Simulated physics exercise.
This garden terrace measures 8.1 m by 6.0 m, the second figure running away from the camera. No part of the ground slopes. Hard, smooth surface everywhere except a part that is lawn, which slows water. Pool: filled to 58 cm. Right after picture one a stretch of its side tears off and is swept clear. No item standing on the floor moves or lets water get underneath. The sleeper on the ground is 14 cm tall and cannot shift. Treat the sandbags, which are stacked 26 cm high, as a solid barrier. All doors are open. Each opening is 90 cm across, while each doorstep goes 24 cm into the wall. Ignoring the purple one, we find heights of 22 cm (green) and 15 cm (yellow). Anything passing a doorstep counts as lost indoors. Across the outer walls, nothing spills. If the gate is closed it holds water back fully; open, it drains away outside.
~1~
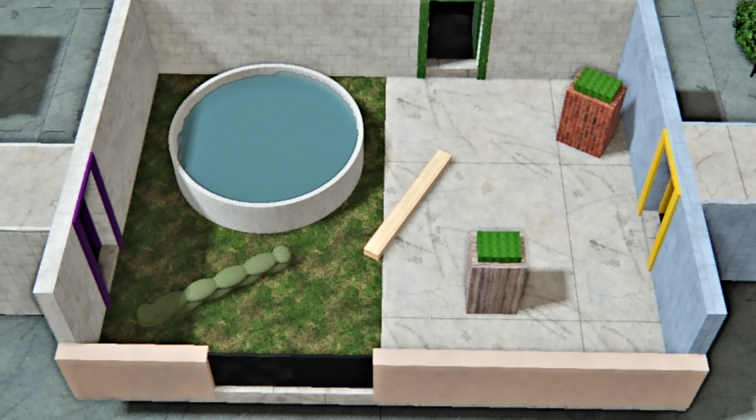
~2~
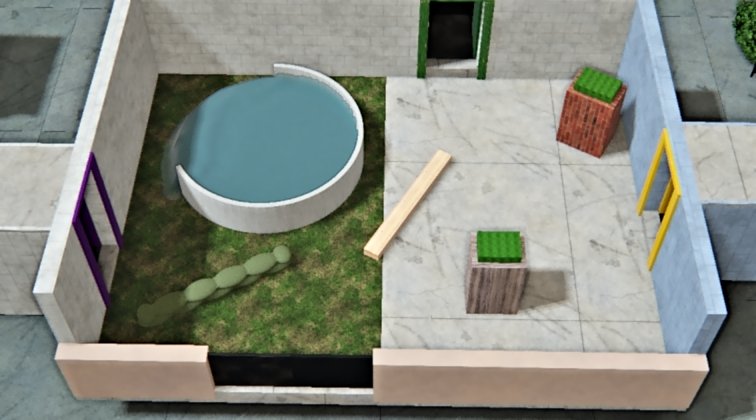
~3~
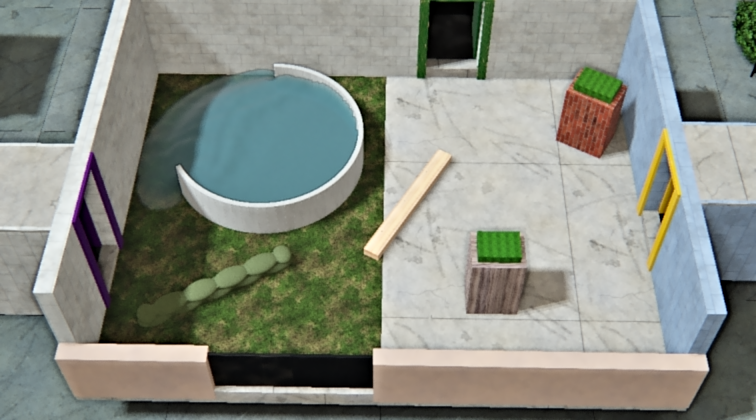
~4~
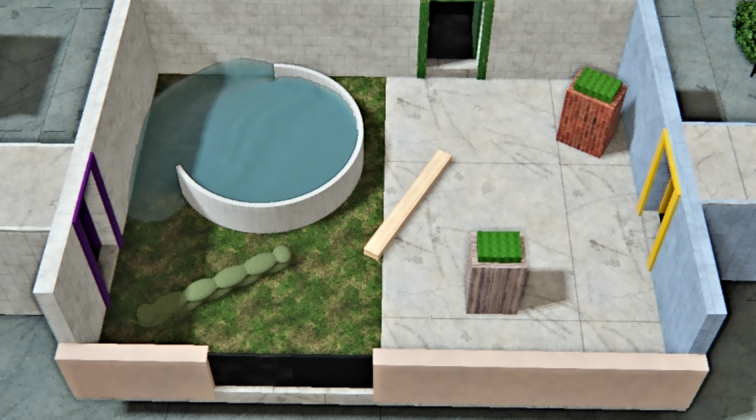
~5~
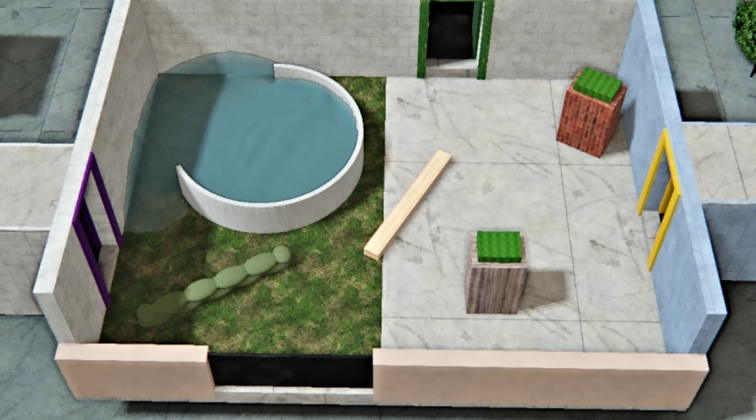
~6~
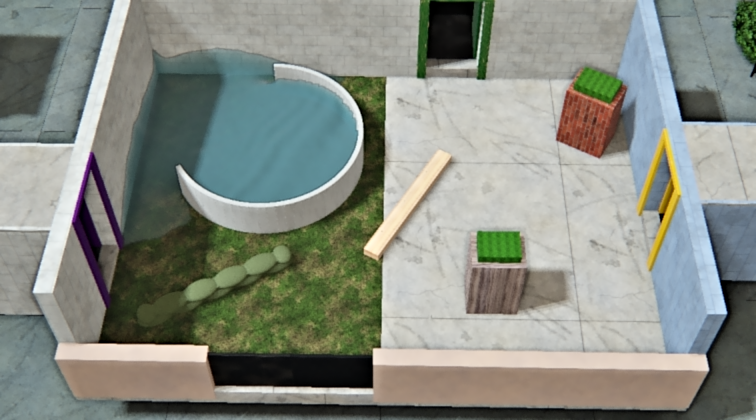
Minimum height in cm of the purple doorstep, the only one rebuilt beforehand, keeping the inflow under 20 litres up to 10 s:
Roughly 15 cm.
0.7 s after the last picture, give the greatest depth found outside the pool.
Around 59 centimetres.
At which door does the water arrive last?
Answer: Yellow.
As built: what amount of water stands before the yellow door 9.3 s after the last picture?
Lab note: Depth approx. 2.5 cm.
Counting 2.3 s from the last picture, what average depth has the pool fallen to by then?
30 cm, roughly.
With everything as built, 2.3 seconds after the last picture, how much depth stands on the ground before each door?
In cm - purple: 14, green: 6, yellow: 0.
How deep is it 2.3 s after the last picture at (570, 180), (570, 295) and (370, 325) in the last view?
Around 0 cm, 0 cm and 0 cm.
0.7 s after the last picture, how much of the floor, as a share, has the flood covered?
I'd say near 15 percent.
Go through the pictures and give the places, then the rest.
In the first picture, the pool at (267, 134) is whole and still, 58 cm deep; the purple door at (99, 234) is dry.
In the second picture, the gap is at (197, 117), the front 0.3 m out at (167, 191); the back of the pool holds 58 cm.
In the third picture, the front is at (143, 197), 0.7 m from the gap at (197, 118); 2.0 m2 of floor is wet, 58 cm left at the back.
In the fourth picture, water pours out at (198, 119) and has run 1.0 m, to (166, 92); about 13 cm deep outside, 58 cm at the back.
In the fifth picture, water pours out at (198, 120) and has run 1.3 m, to (159, 77); about 15 cm deep outside, 58 cm at the back.
In the sixth picture, water pours out at (198, 120) and has run 1.4 m, to (159, 75); about 17 cm deep outside, 58 cm at the back; 0.6 m in a straight line remain to the purple door at (99, 234).
Then, 0.7 s after the last picture water covers 15 % of the floor, deepest (59 cm) near (147, 127); 8 cm at the purple door, 0 litres in over its 13 cm doorstep.
Then, 2.3 s after the last picture water covers 30 % of the floor, deepest (36 cm) near (230, 76); 14 cm at the purple door, 0 litres in over its 13 cm doorstep.
Then, 9.3 s after the last picture water covers 95 % of the floor, deepest (20 cm) near (259, 91); 15 cm at the purple door, 46 litres in over its 13 cm doorstep.
At the purple door as built, the water peaked near 19 cm, 4.9 s after the last picture.
With a doorstep of 14 cm, 33 litres would have come in within the 10 s; with 19 cm, 3 litres. So under 20 litres takes about 15 cm.
